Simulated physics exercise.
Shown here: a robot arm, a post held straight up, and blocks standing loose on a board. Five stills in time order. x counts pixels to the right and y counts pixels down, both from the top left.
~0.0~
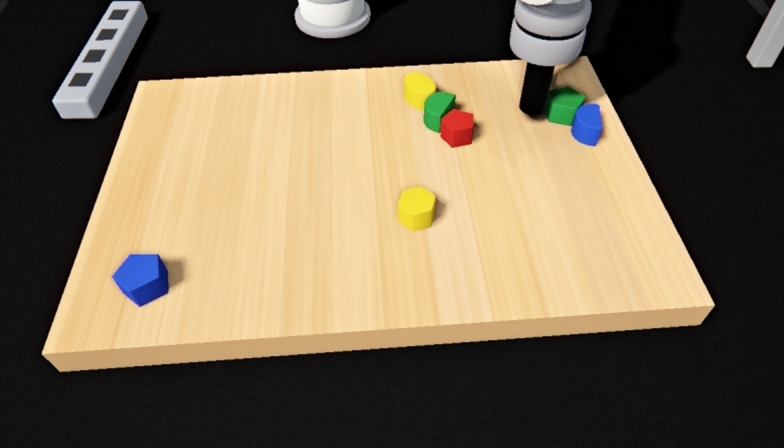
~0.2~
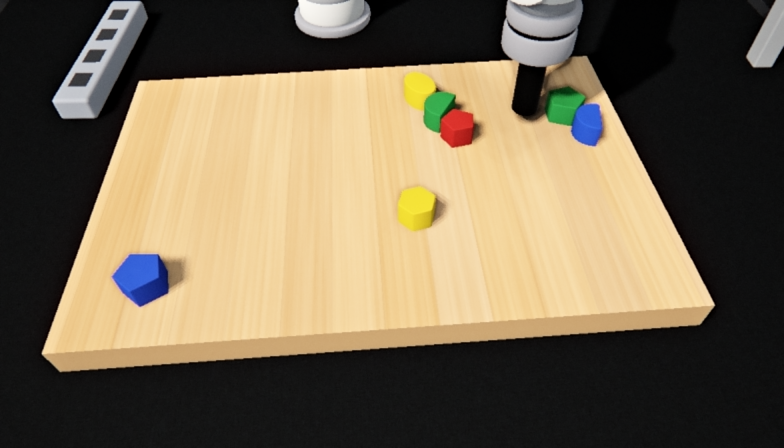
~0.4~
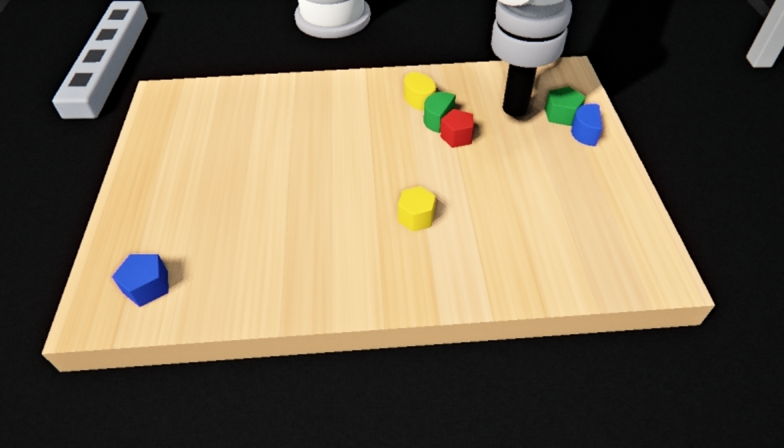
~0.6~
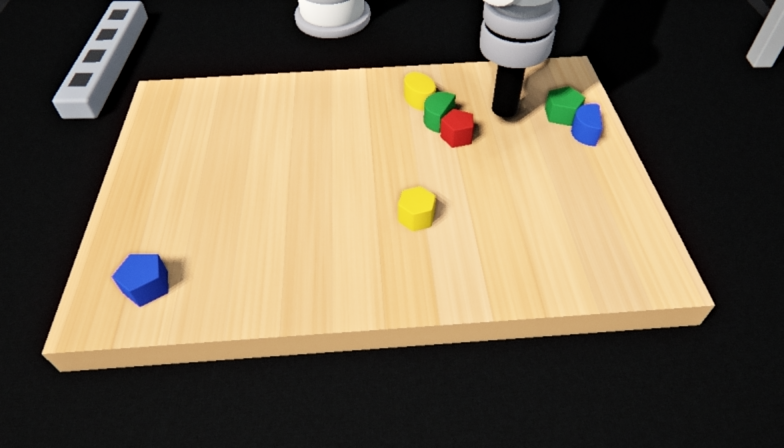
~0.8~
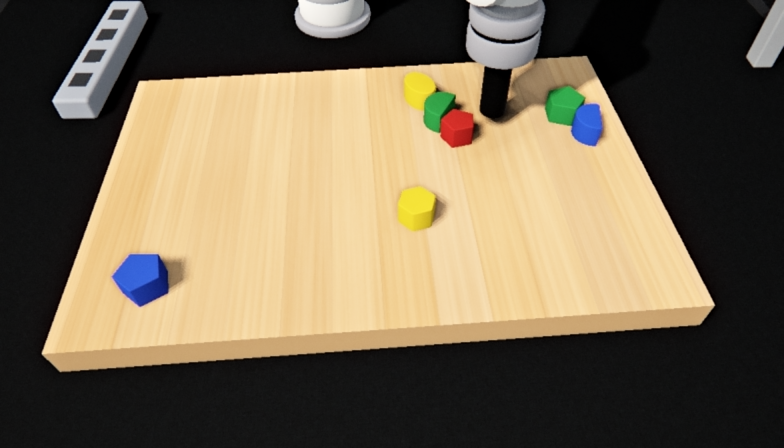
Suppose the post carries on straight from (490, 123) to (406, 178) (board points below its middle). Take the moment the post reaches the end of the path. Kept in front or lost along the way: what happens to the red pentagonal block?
It slips out to the side or back.
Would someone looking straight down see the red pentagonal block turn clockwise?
I expect so.
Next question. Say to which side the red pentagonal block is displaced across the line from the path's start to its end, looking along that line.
It goes right.
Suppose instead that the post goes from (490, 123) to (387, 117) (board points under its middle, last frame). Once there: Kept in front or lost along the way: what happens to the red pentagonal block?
Shed along the way.
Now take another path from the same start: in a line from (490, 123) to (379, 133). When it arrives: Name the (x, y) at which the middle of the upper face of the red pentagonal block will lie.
It ends at (440, 129).
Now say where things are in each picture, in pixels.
The first frame shows lower end of the post (532, 108), tops of blocks, green D-shaped block (439, 101), red pentagonal block (459, 119).
The second frame shows post (524, 108), blocks as before.
The third frame shows post (515, 109), blocks as before.
The fourth frame shows post (505, 110), blocks as before.
The fifth frame shows post (492, 111), green D-shaped block (439, 101), red pentagonal block (459, 119).
The first path, step by step. One third of the way, post (464, 128); red pentagonal block (436, 130).
Two thirds of the way, post (436, 146); red pentagonal block (406, 138), turned 60° clockwise.
At the end, post (407, 166); green D-shaped block not moved; red pentagonal block (391, 142), turned 115° clockwise.
